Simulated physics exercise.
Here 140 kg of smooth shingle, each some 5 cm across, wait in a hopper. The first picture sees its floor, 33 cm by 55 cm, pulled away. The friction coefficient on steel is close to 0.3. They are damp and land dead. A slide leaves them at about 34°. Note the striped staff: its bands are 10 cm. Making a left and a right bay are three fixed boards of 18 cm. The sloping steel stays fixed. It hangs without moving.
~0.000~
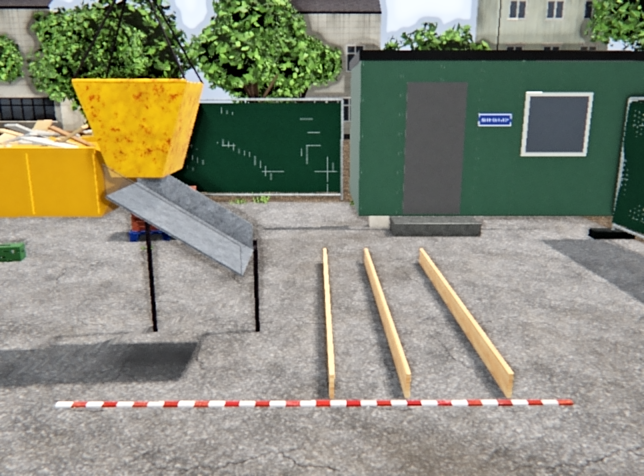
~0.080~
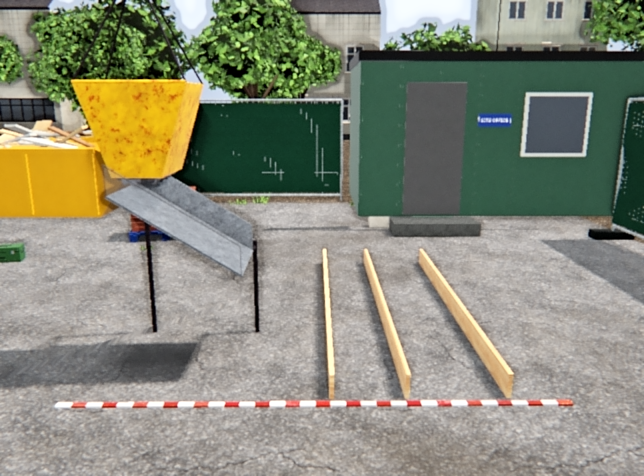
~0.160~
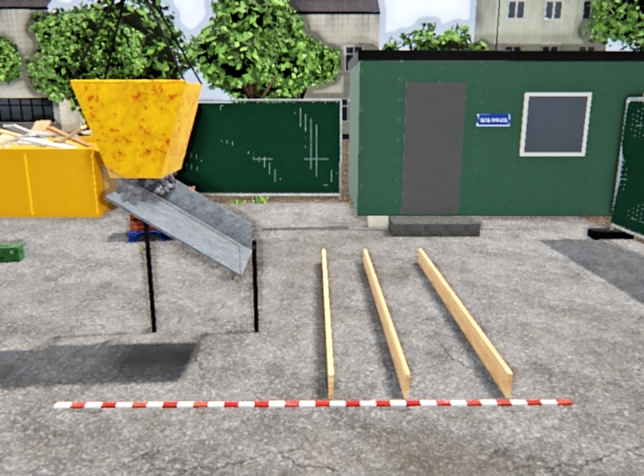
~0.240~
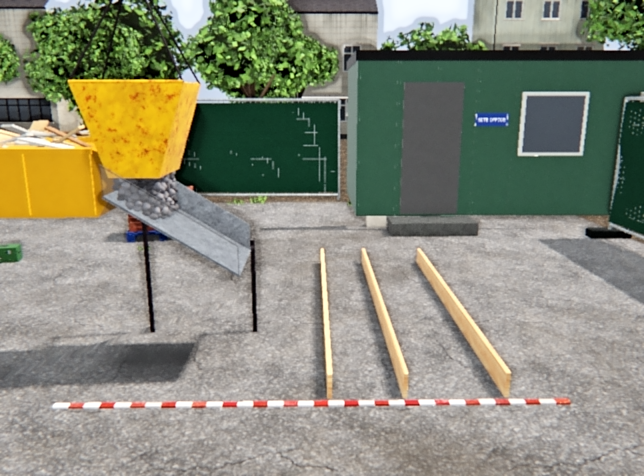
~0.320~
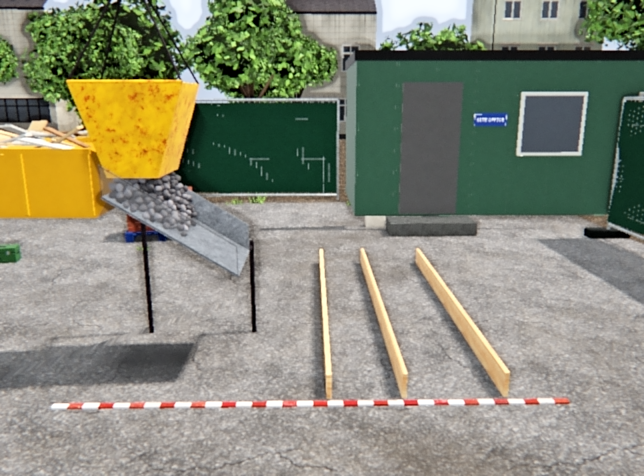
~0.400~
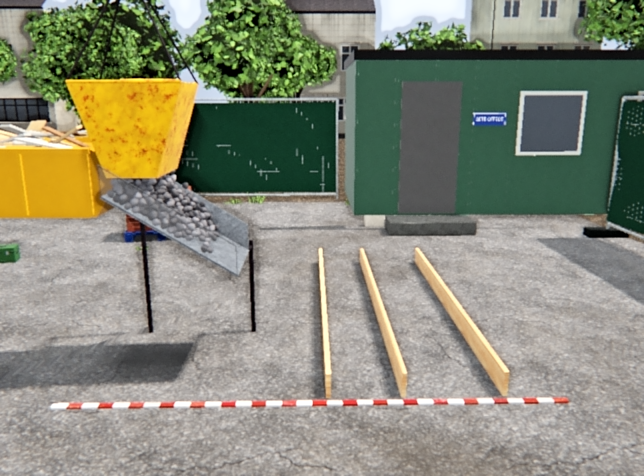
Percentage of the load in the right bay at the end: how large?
About 0 per cent is there.
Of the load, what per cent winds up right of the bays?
About 0 per cent.
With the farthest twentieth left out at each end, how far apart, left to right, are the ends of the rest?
About 90 cm.
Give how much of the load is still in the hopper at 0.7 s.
0 %, roughly.
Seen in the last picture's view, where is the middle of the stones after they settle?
They settle centred roughly at (308, 351).
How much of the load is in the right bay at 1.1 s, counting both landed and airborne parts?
Roughly 0 percent.
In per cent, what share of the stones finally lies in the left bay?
I'd say close to 25 per cent.
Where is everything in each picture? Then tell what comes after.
In the first frame, the outlet is at (136, 170); nothing has dropped yet.
In the second frame, the outlet is at (136, 170); 6 % is out.
The third frame shows outlet at (135, 170), the stream shows down to (149, 195); 80 % still inside.
The fourth frame shows outlet at (133, 170), the stream shows down to (168, 212); 61 % still inside.
The fifth frame shows outlet at (132, 170), the stream shows down to (188, 224); 47 % still inside.
The sixth frame shows outlet at (131, 170), the stream shows down to (210, 243); 35 % still inside.
After 0.7 s, 0 % in the hopper, 79 % on the steel, 21 % falling or lying left of the bays; the stones farthest right are at (315, 323).
After 1.1 s, 0 % in the hopper, 32 % on the steel, 61 % falling or lying left of the bays, 7 % falling or lying in the left bay; the stones farthest right are at (381, 345).
After 1.7 s, 0 % in the hopper, 79 % falling or lying left of the bays, 21 % falling or lying in the left bay; the stones farthest right are at (385, 351).
After 2.6 s, 0 % in the hopper, 77 % falling or lying left of the bays, 23 % falling or lying in the left bay; the stones farthest right are at (385, 351).
After 4.5 s, 0 % in the hopper, 77 % left of the bays, 23 % in the left bay; the stones farthest right are at (385, 351).
